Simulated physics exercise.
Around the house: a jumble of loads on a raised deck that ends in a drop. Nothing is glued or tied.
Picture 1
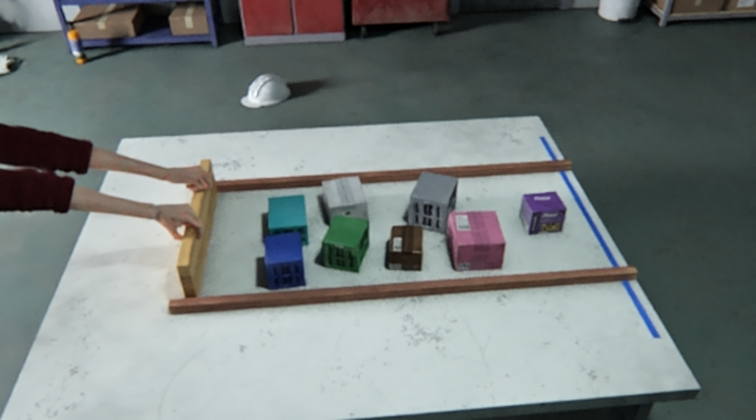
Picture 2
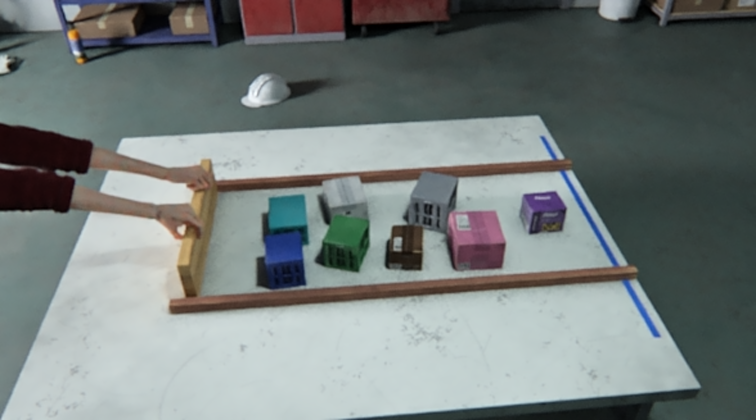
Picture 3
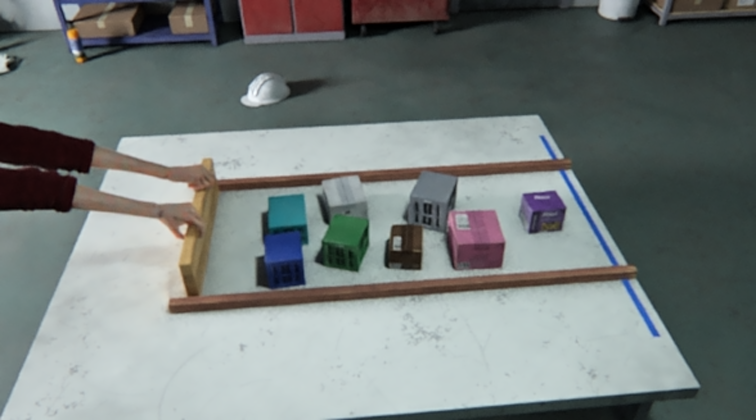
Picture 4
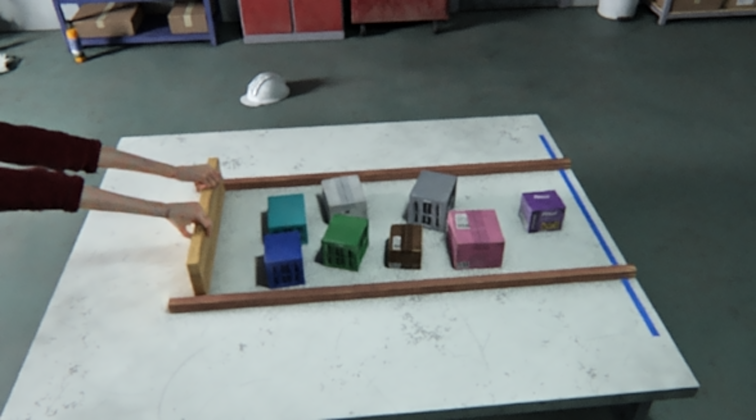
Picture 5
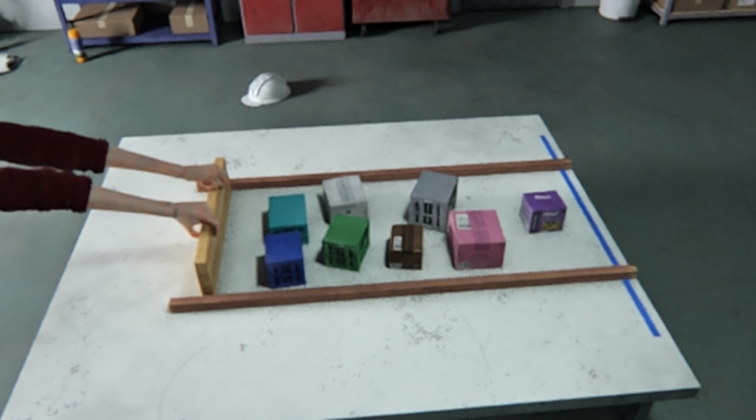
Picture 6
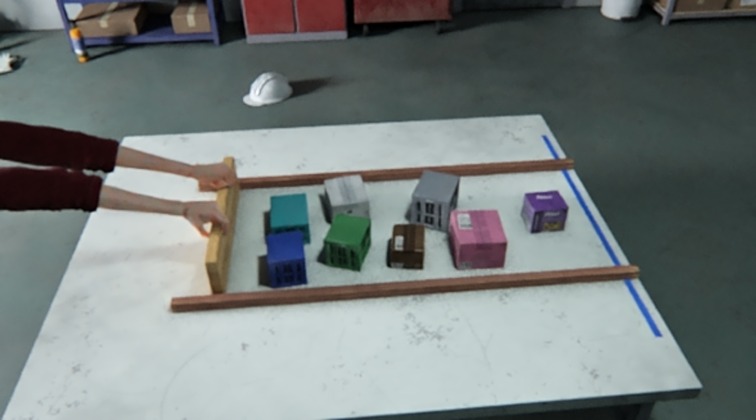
To begin with, two hands hold a wooden plank upright at the left end of two rails on a white table, with colourful crates and boxes spread between them. The hands then slide the plank slightly rightward, nearer the blue and turquoise crates, while the crates and boxes stay practically still.
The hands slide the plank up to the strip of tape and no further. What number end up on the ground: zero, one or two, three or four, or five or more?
Outcome: The number that fall off is five or more.
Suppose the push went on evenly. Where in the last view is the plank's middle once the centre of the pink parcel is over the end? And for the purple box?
Its middle is around (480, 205) and around (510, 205).
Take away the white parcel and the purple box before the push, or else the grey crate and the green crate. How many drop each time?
It would be 6 and 6.
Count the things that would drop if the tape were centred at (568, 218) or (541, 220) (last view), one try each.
The counts: 5 and 3.
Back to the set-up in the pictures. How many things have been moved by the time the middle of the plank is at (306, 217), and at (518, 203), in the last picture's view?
The counts are 4 and 8.
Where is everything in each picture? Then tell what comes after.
In the first frame, purple box (542, 213); pink parcel (476, 241); grey crate (434, 202); plank (200, 225); tape (588, 218).
In the second frame, pink parcel (476, 240); blue crate (285, 260).
In the third frame, grey crate (433, 201); plank (201, 224).
In the fourth frame, purple box (542, 212); turquoise crate (288, 220).
In the fifth frame, pink parcel (476, 239); brown parcel (407, 246).
In the sixth frame, purple box (544, 212); pink parcel (477, 239); grey crate (435, 201); plank (224, 222); tape (590, 216).
Soon after, none off yet; purple box at rest near (544, 212); pink parcel at rest near (477, 239); grey crate moving near (438, 201).
Then, none off yet; purple box moved a little near (565, 211); pink parcel moved well along near (609, 236); grey crate moved well along near (526, 196).
At rest, the number that fall off is five or more; fallen, blue crate, turquoise crate, green crate, white parcel, brown parcel, grey crate, pink parcel and purple box.
